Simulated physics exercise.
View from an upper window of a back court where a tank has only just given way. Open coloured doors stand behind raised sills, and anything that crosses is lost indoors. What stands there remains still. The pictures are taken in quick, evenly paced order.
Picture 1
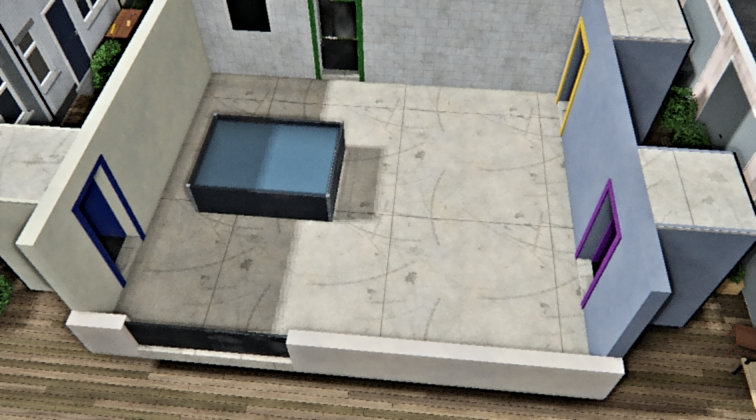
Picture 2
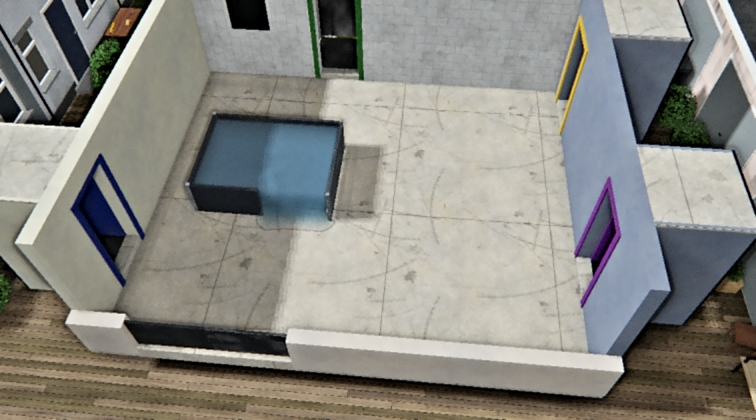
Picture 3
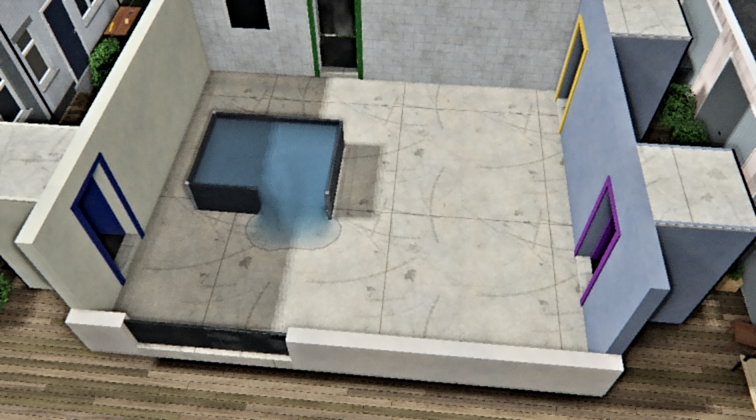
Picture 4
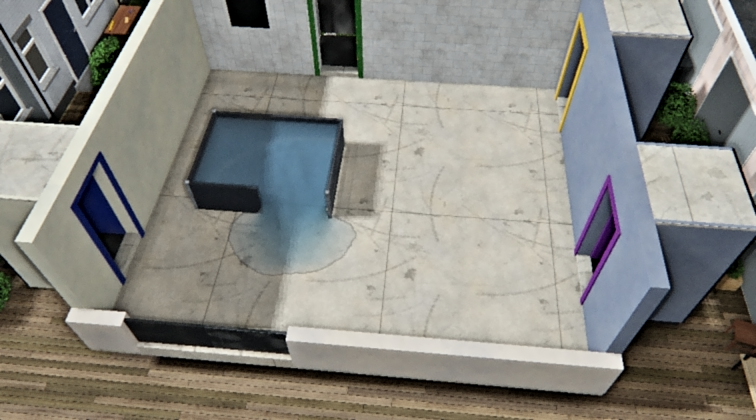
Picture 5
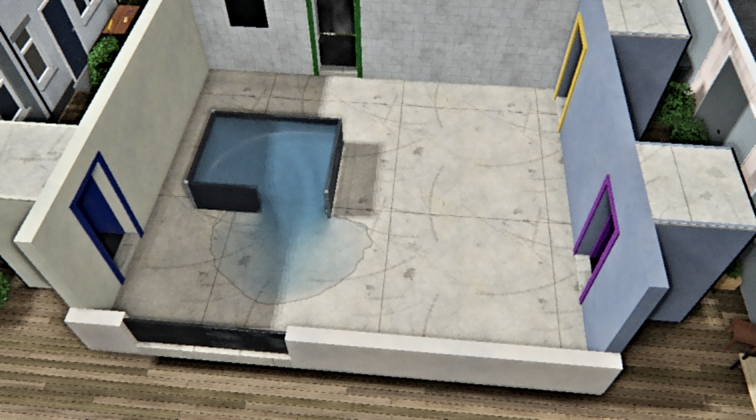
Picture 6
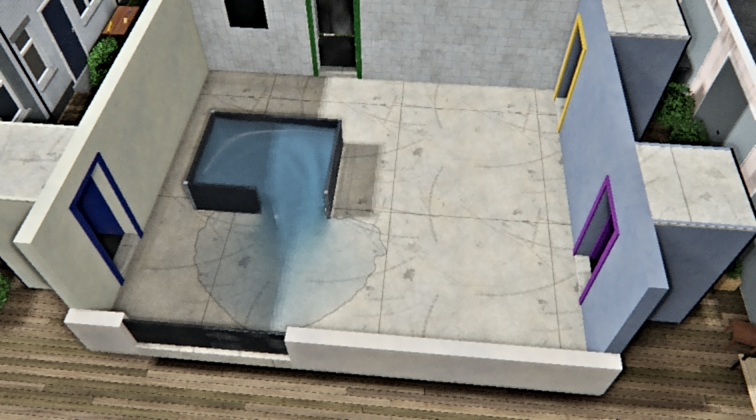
Water pours from a gap in the dark tank and spreads across the pale floor.
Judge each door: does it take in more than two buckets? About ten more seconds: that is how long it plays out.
Outcome: The yellow door stays within two buckets of inflow, the purple door passes two buckets of inflow, the green door stays within two buckets of inflow, the blue door stays within two buckets of inflow.
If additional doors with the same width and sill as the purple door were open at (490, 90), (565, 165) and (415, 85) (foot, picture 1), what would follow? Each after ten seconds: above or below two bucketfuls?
Log: Door one beats the mark; door two misses the mark; door three misses the mark.
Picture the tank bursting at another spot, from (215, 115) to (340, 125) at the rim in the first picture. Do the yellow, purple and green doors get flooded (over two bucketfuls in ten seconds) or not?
Yellow: Over the line; purple: Under the line; green: Over the line.
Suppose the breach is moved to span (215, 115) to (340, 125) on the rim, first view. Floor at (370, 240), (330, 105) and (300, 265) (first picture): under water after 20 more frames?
The first spot is spared, the second soaked and the third spared.
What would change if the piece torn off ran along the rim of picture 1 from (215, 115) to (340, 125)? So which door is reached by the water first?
The green door.
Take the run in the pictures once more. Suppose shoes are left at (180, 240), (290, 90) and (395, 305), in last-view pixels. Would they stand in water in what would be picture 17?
Result, as listed: Not wetted / not wetted / wetted.
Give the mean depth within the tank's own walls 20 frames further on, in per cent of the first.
I'd put it near 38 per cent.
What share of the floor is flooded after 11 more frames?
Around 25 percent.
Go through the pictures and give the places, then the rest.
In the first picture, still water in the tank at (269, 156).
In the second picture, water pours out at (295, 209) and has run to (260, 221).
In the third picture, water pours out at (295, 208) and has run to (252, 235).
In the fourth picture, water pours out at (295, 208) and has run to (260, 268).
In the fifth picture, water pours out at (294, 208) and has run to (259, 297).
In the sixth picture, the front is at a hidden place, out from the gap at (294, 208).
A moment on, water covers 20 % of the floor; the yellow door not reached, the purple door not reached, the green door not reached, the blue door not reached.
Next, water covers 25 % of the floor; the yellow door not reached, the purple door not reached, the green door not reached, the blue door wet at the sill, nothing in.
Then, water covers 35 % of the floor; the yellow door not reached, the purple door wet at the sill, nothing in, the green door not reached, the blue door wet at the sill, nothing in.
Later, water covers 65 % of the floor; the yellow door wet at the sill, nothing in, the purple door over two buckets in, the green door not reached, the blue door wet at the sill, nothing in.
In the end, water covers 90 % of the floor; the yellow door wet at the sill, nothing in, the purple door far over two buckets in, the green door wet at the sill, nothing in, the blue door wet at the sill, nothing in.
